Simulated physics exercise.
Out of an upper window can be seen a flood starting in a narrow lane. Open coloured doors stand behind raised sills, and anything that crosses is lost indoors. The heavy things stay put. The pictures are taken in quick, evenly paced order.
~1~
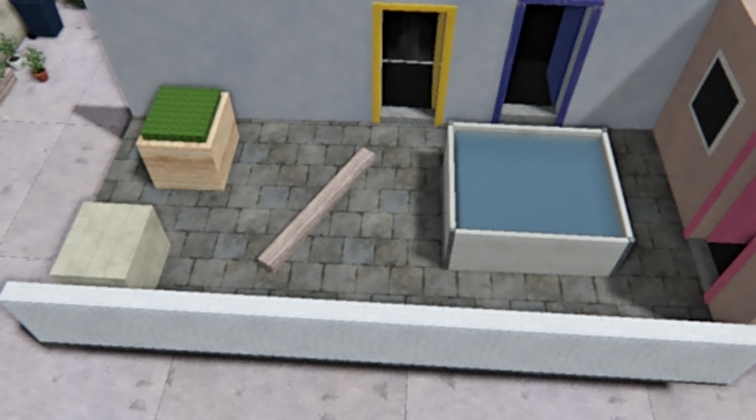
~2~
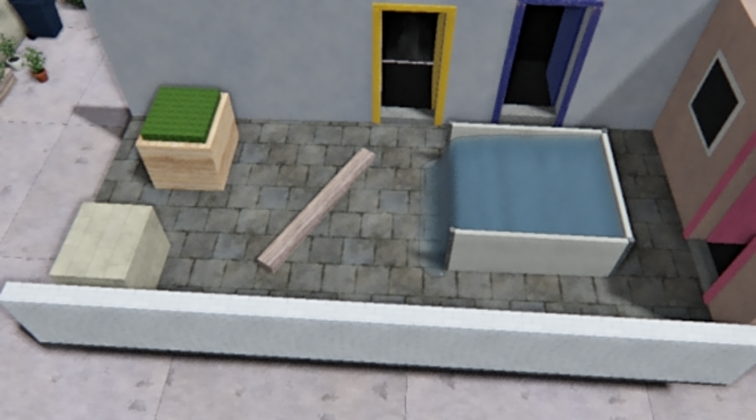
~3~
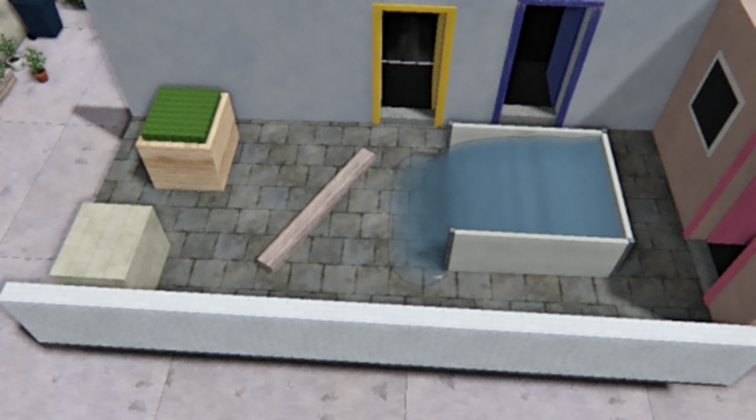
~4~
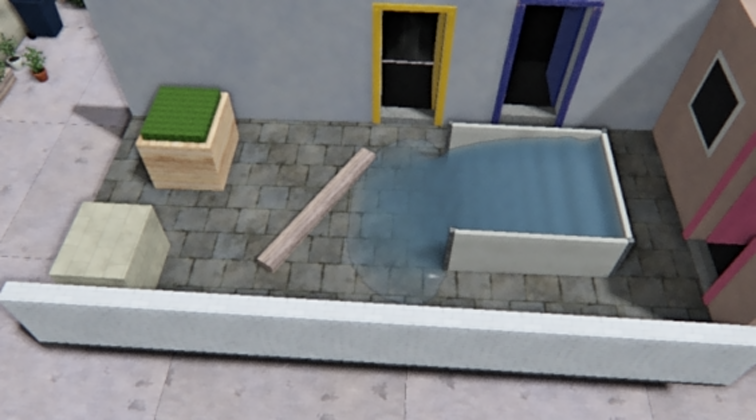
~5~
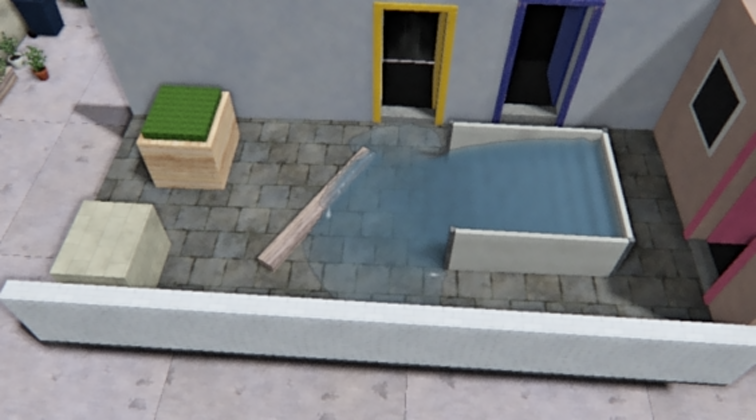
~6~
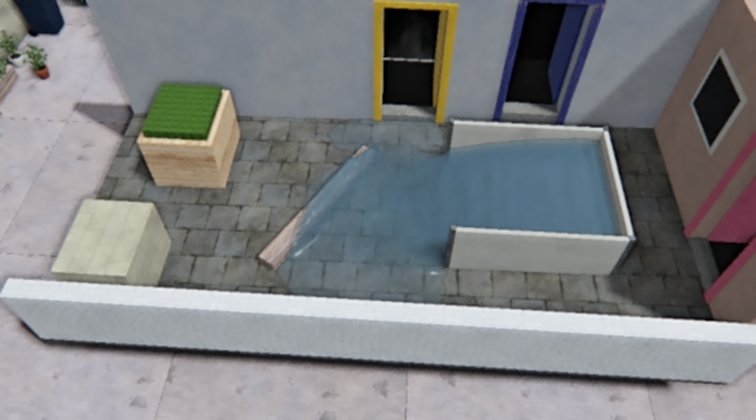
At the start, still water fills a white-walled tank on a paved yard, with a plank lying diagonally to its left. The tank's left side opens and water pours out leftward, spreading across the paving. It reaches the plank and washes over much of it, while the two boxy blocks stay put.
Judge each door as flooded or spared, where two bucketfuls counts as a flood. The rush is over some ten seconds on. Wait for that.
The yellow door is spared, the pink door is spared, the blue door is spared.
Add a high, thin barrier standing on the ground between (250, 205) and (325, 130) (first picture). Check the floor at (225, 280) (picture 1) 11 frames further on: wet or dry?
There: Wet.
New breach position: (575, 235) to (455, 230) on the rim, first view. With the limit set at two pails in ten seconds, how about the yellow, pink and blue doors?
Taking them in turn, the yellow door falls short, the pink door tops the limit and the blue door falls short.
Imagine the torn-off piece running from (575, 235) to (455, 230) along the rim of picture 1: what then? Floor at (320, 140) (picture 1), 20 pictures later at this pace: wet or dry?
Bone-dry.
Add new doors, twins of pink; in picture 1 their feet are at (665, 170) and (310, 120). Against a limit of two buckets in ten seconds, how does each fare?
Well, one comes out lower, the other comes out higher.
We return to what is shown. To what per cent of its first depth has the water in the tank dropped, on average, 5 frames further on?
48 percent or thereabouts.
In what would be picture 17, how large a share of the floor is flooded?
Close to 60 %.
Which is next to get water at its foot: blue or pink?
I'd say the one in blue.
A moment on, water covers 50 % of the floor; the yellow door wet at the sill, nothing in, the pink door not reached, the blue door not reached.
Next, water covers 60 % of the floor; the yellow door wet at the sill, nothing in, the pink door not reached, the blue door not reached.
Then, water covers 65 % of the floor; the yellow door wet at the sill, nothing in, the pink door not reached, the blue door not reached.
Later, water covers 80 % of the floor; the yellow door under two buckets in, the pink door not reached, the blue door wet at the sill, nothing in.
In the end, water covers 90 % of the floor; the yellow door under two buckets in, the pink door wet at the sill, nothing in, the blue door wet at the sill, nothing in.
